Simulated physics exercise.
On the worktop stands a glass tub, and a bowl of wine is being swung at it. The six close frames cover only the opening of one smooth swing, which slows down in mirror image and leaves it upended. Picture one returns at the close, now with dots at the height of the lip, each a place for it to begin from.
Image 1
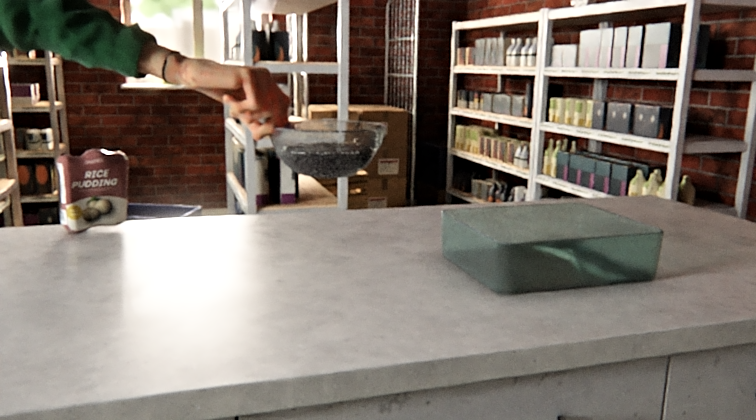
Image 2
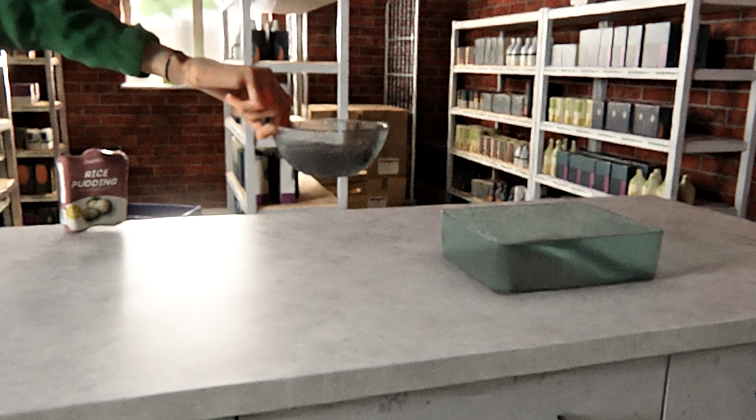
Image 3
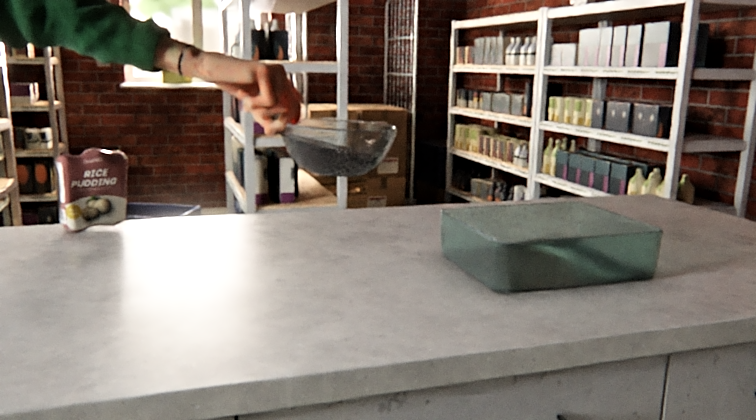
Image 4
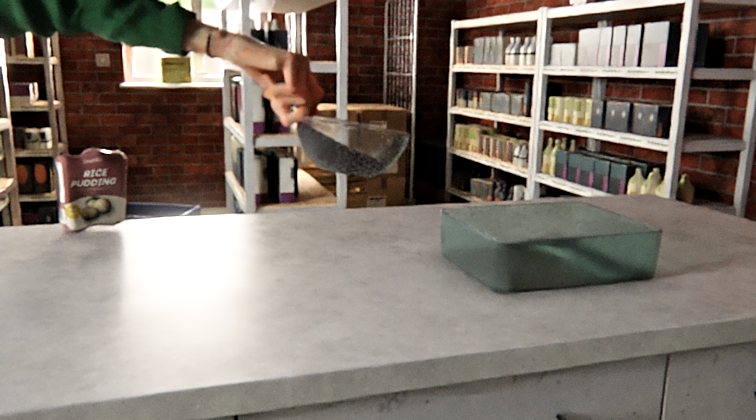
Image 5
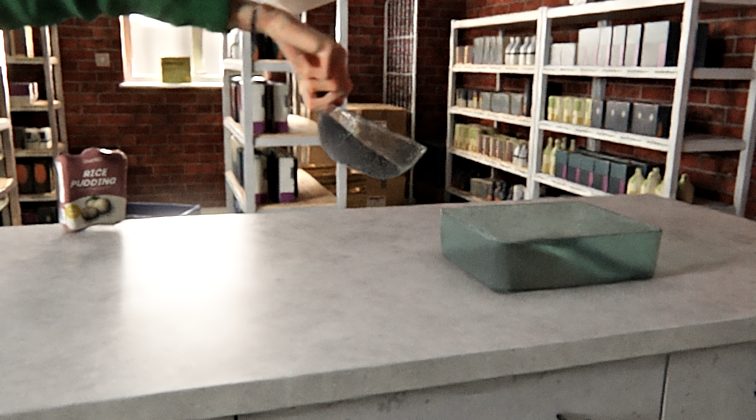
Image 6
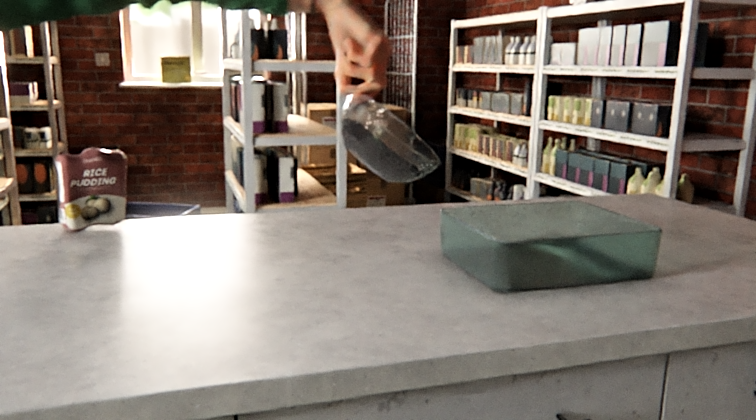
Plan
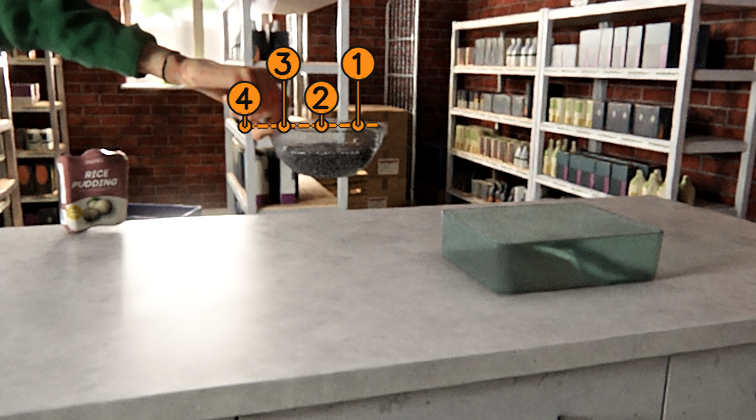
Hand in a green sleeve holding a clear bowl of dark liquid, moving it right and tilting it steeply near a glass tub.
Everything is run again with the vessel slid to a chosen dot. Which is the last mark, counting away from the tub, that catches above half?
1 is the one.
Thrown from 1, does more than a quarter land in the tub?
Yes.
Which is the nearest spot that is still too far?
2.
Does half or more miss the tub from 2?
Yes.
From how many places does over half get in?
One of the four.
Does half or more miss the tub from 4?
Yes, it does.
On the marked copy, 1 at (358, 125); 2 at (321, 125); 3 at (283, 125); 4 at (244, 126).
If 1 is chosen, about 68 % lands in the tub, 17 % falls short and 16 % goes beside or beyond.
If 2 is chosen, about 14 % lands in the tub, 81 % falls short and 5 % goes beside or beyond.
If 3 is chosen, about 0 % lands in the tub, 97 % falls short and 3 % goes beside or beyond.
If 4 is chosen, about 0 % lands in the tub, 100 % falls short.
